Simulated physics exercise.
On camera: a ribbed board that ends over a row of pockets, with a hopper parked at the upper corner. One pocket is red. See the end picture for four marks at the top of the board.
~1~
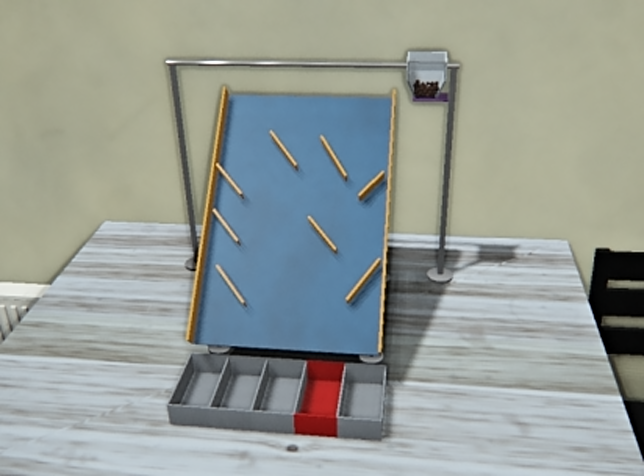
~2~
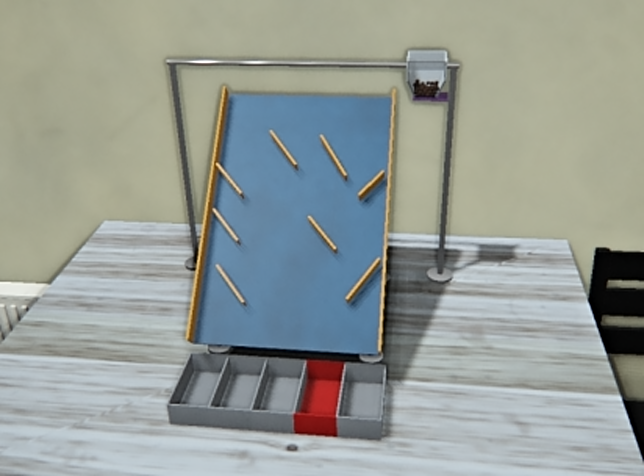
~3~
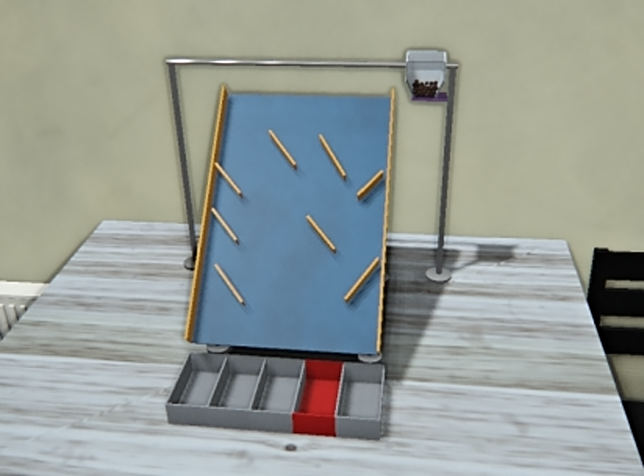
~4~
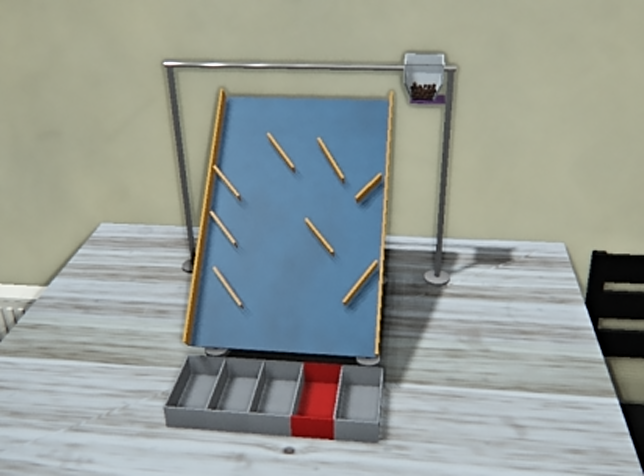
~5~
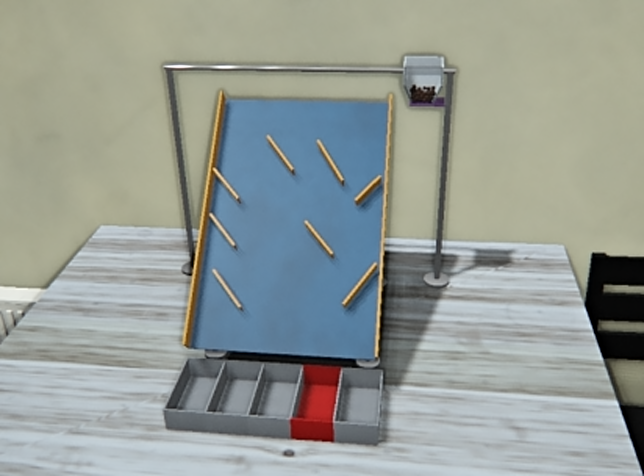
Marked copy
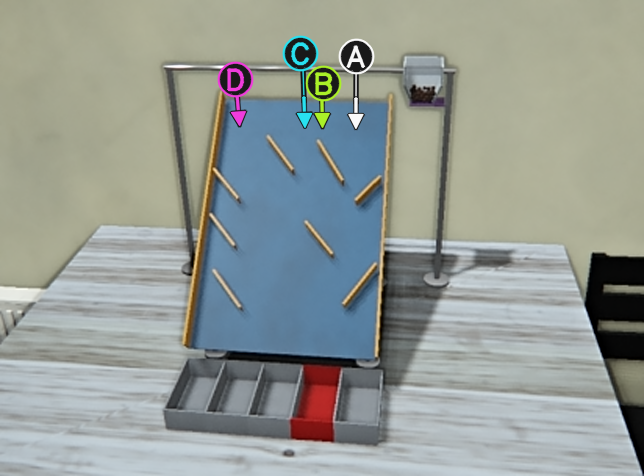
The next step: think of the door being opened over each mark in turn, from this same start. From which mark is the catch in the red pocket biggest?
A is best.
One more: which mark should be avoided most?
That would be D.
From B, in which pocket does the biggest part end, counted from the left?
The fourth.
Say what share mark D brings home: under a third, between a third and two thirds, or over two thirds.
It is under a third.
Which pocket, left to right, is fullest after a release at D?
The third.
On the marked copy, mark A meets the board at (355, 123); mark B meets the board at (322, 122); mark C meets the board at (304, 122); mark D meets the board at (239, 120).
Choosing A, the bulk in the red pocket, close to a quarter in other pockets.
Choosing B, close to half in the red pocket, close to a third in other pockets, a small share outside the box.
Choosing C, close to a third in the red pocket, close to half in other pockets, a small share outside the box.
Choosing D, a small share in the red pocket, close to two thirds in other pockets, close to a quarter outside the box.
